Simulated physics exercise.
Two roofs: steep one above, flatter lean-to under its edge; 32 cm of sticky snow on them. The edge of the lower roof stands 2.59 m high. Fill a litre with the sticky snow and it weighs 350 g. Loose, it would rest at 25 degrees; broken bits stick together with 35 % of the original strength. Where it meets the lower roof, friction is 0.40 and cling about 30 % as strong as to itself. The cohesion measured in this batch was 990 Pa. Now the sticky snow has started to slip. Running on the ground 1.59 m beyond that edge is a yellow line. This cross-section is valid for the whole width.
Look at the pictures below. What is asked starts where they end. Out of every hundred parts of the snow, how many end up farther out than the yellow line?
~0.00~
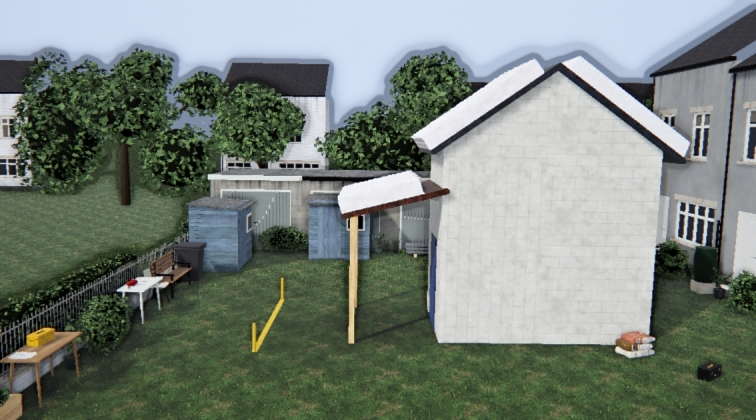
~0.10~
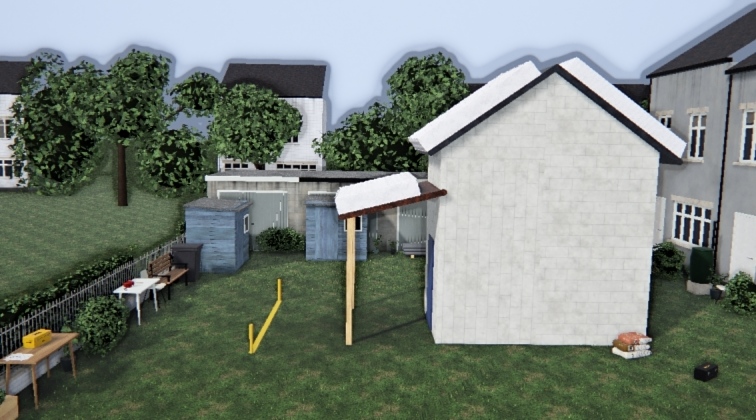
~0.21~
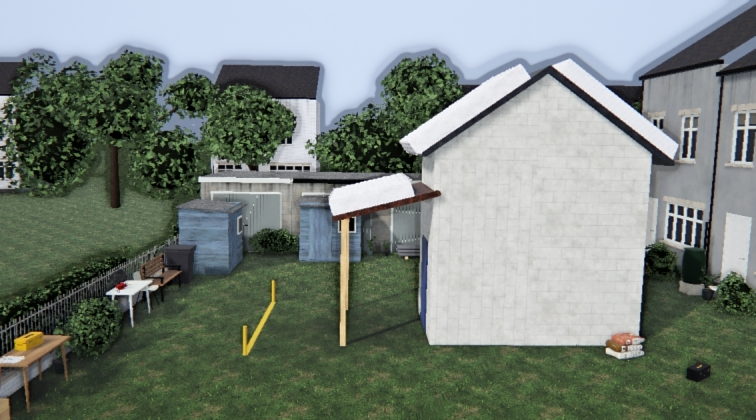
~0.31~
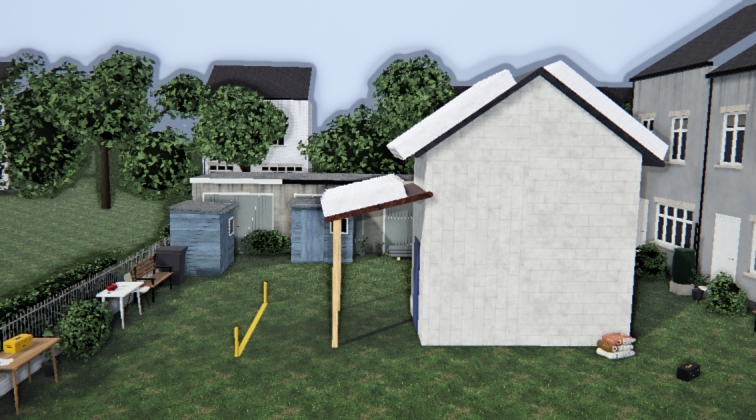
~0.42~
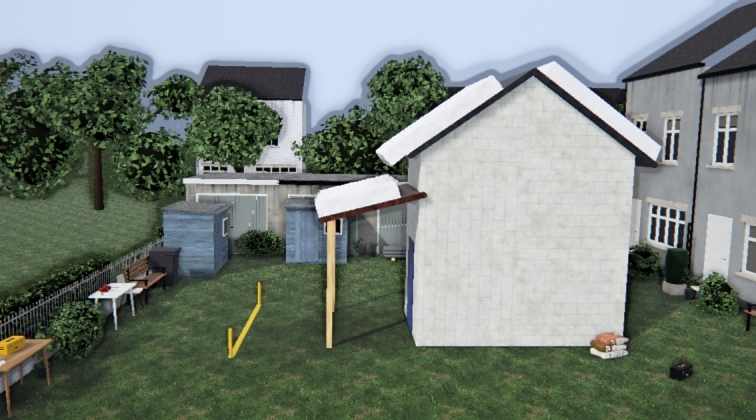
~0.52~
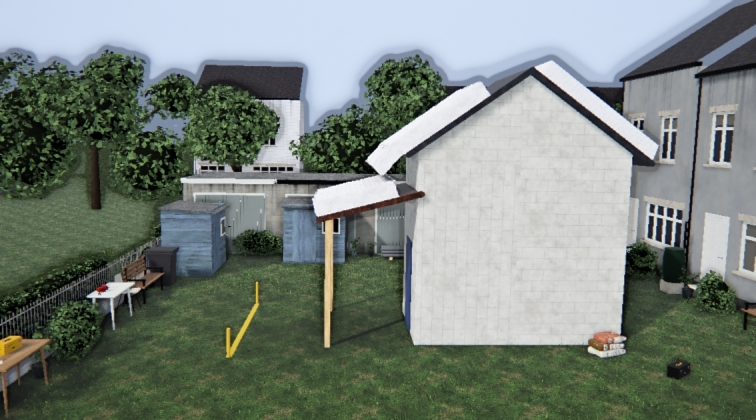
Around 25 in every hundred.
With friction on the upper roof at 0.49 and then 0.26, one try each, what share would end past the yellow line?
Respectively 0 percent and 10 percent.
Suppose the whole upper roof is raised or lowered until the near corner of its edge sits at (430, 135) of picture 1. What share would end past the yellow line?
About 40 per cent.
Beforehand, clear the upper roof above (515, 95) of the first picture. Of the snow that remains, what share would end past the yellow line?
I'd say close to 12 in a hundred.
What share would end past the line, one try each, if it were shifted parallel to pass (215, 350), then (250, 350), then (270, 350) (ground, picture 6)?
18 %, 35 %, 45 %.
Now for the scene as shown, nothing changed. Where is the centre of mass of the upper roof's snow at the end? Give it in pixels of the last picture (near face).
Somewhere near (265, 306).
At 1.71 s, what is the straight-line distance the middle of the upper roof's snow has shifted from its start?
I'd reckon close to 3.8 m.
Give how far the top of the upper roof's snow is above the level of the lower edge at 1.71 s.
I'd estimate around 0.8 m up from the lower edge.
By 1.07 s, none is below the lower edge and 0 % is past the line.
By 1.71 s, 33 % is below the lower edge and 1 % is past the line.
By 2.36 s, 54 % is below the lower edge and 25 % is past the line.
By 3.00 s, 68 % is below the lower edge and 25 % is past the line.
By 3.70 s, at the end, 68 % is below the lower edge and 25 % is past the line.
